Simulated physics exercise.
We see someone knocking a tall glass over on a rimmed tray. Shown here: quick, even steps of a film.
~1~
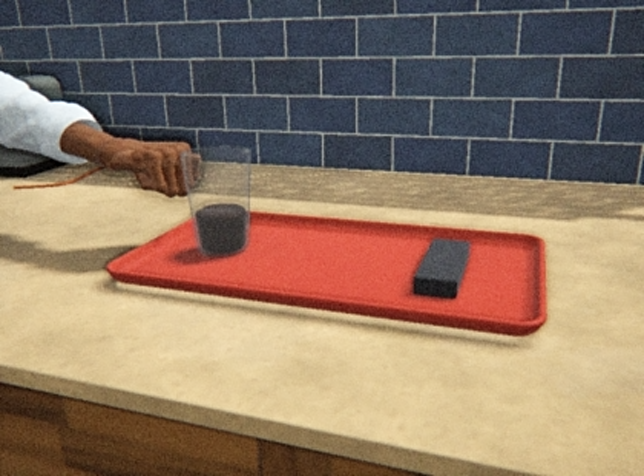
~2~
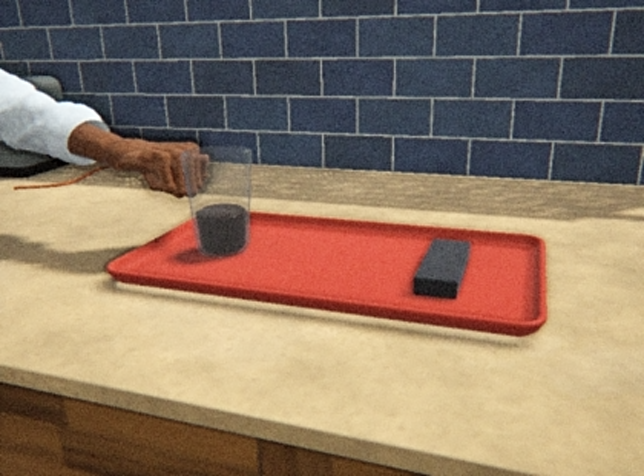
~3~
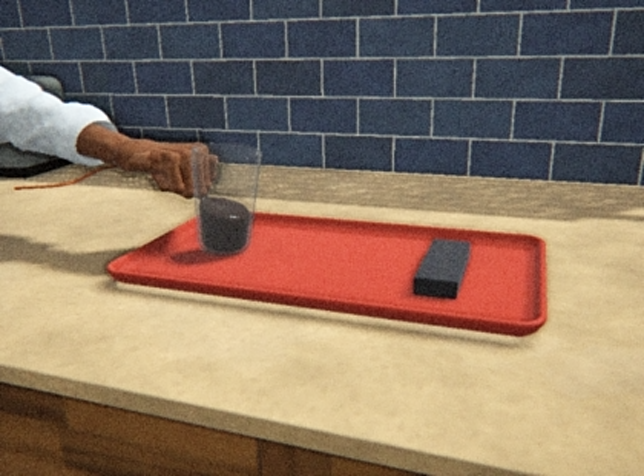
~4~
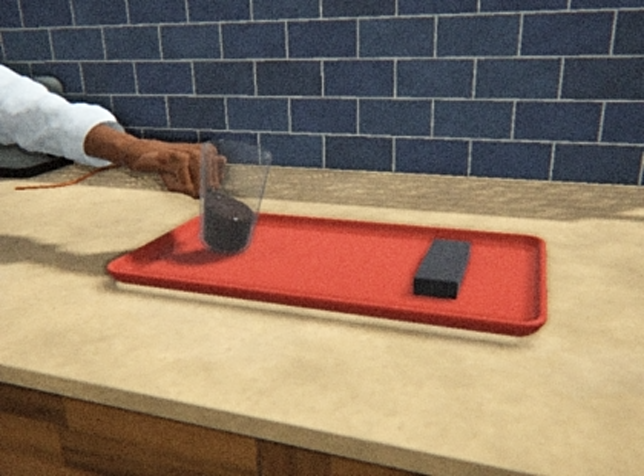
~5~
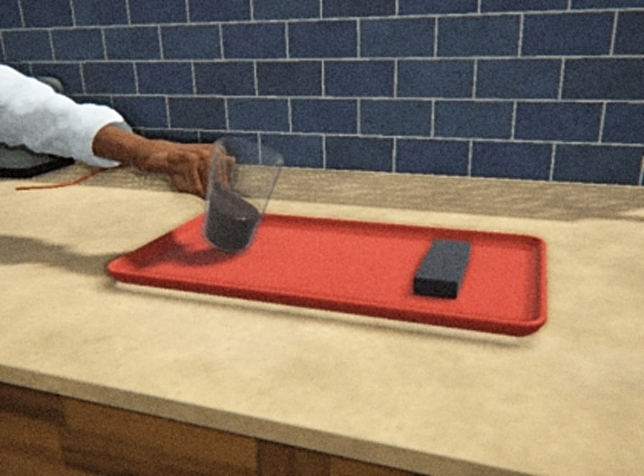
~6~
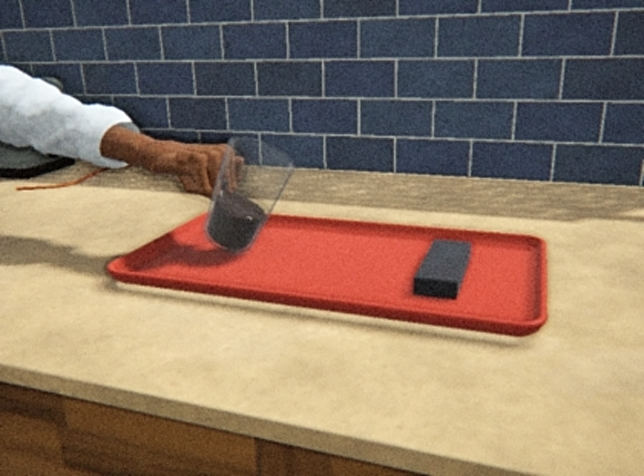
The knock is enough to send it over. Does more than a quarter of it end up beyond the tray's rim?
Under a quarter slops off.
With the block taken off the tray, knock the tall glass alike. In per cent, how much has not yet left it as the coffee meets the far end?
Roughly 40 per cent.
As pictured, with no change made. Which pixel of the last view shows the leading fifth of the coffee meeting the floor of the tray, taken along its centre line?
Around (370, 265).
A moment on, the tall glass is falling and 100 per cent is in the glass, 0 on the tray and 0 above or beyond its rim.
Next, the tall glass lies on its side and 75 per cent is in the glass, 22 on the tray and 4 above or beyond its rim.
Then the tall glass lies on its side and 34 per cent is in the glass, 48 on the tray and 17 above or beyond its rim.
Later the tall glass lies on its side and 20 per cent is in the glass, 77 on the tray and 4 above or beyond its rim.
Finally, 97 per cent is held by tray and glass, 3 is off the tray.
